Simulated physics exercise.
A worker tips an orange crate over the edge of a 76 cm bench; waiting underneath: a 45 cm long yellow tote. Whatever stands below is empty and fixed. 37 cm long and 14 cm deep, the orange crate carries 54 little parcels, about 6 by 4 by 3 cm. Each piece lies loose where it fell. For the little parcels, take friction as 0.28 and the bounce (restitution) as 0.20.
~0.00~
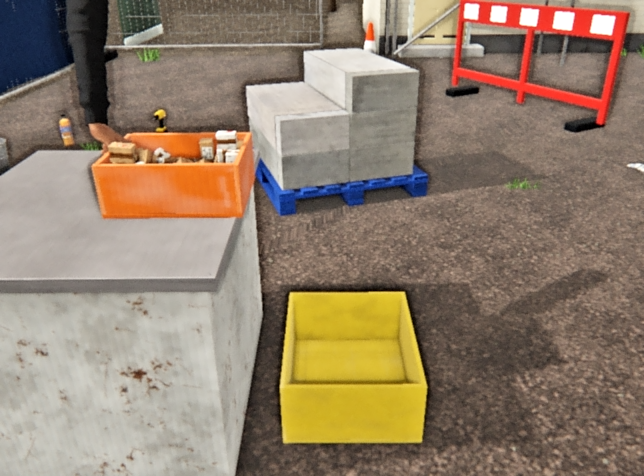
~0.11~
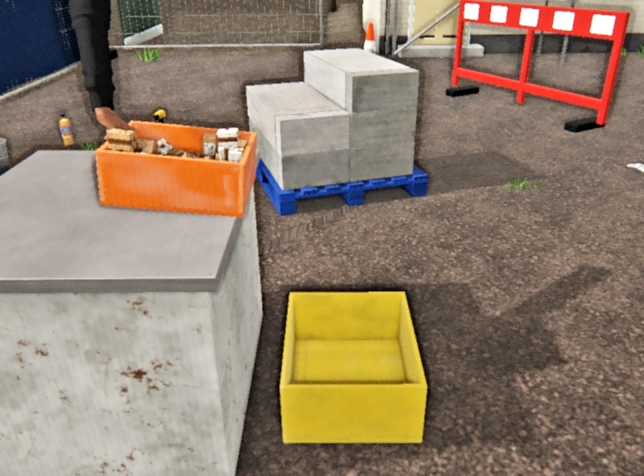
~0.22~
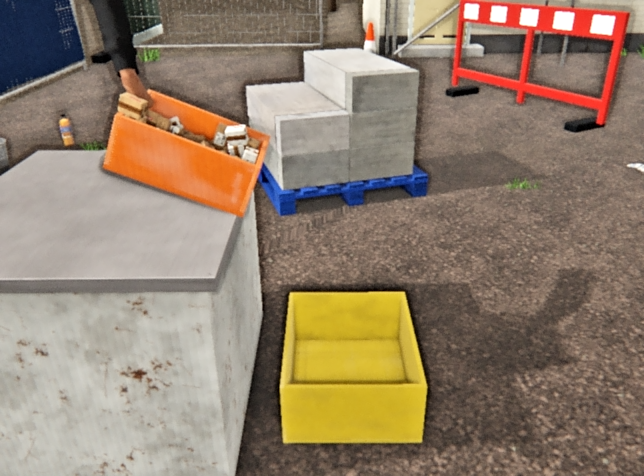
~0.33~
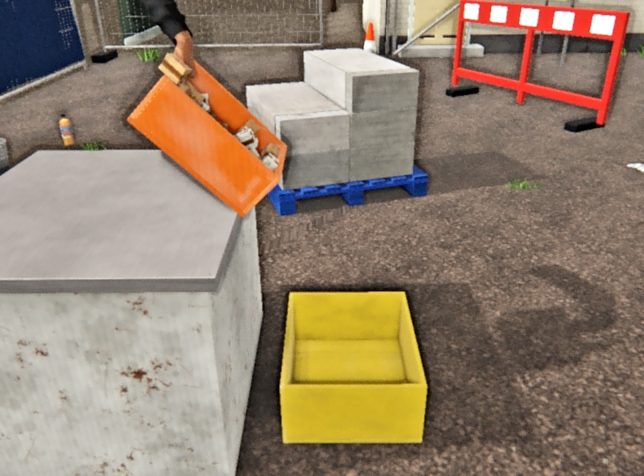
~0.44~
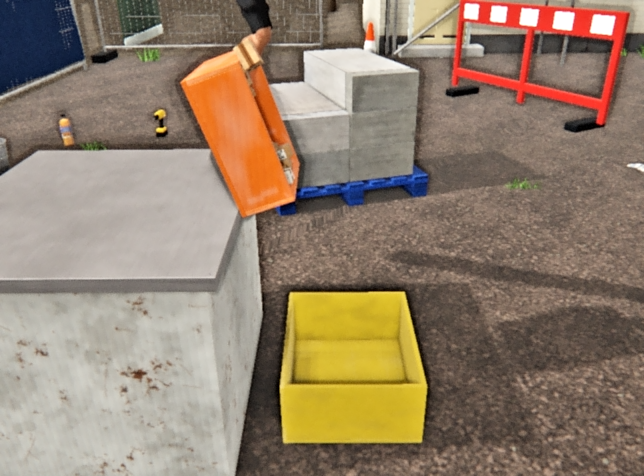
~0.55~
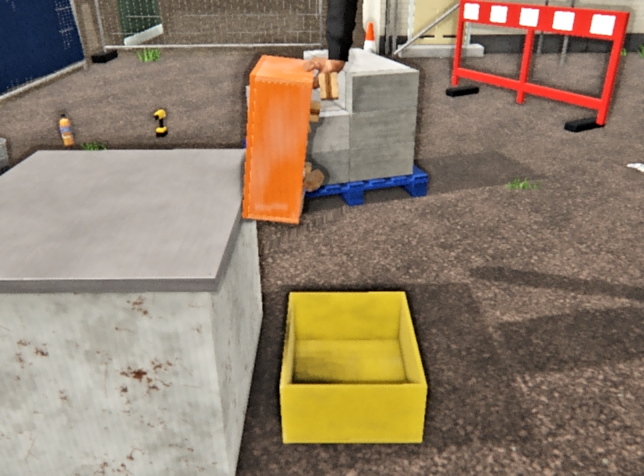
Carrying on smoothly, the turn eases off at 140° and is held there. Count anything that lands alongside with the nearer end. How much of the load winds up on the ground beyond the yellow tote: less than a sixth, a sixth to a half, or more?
One sixth through half.
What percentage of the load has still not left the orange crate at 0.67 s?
Roughly 60 percent.
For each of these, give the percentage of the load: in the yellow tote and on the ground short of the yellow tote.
I'd put it at about 70 percent, then about 0 percent.
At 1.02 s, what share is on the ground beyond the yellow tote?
Some 30 per cent by then.
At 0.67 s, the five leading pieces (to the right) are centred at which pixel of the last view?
Their centre is around (373, 187).
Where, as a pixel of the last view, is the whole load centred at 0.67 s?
Near pixel (321, 193).
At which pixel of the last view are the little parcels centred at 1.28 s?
The centre sits near (390, 384).
After 0.67 s, tilt 121°; 32 still in the orange crate and 22 in the air.
After 0.81 s, tilt 138°; 3 still in the orange crate, 1 in the yellow tote and 50 in the air.
After 1.02 s, tilt 140°; 35 in the yellow tote, 15 on the ground beyond the yellow tote and 4 in the air.
Final count (at 1.28 s), 38 in the yellow tote and 16 on the ground beyond the yellow tote. Asked share, 16 of 54, 30 per cent.
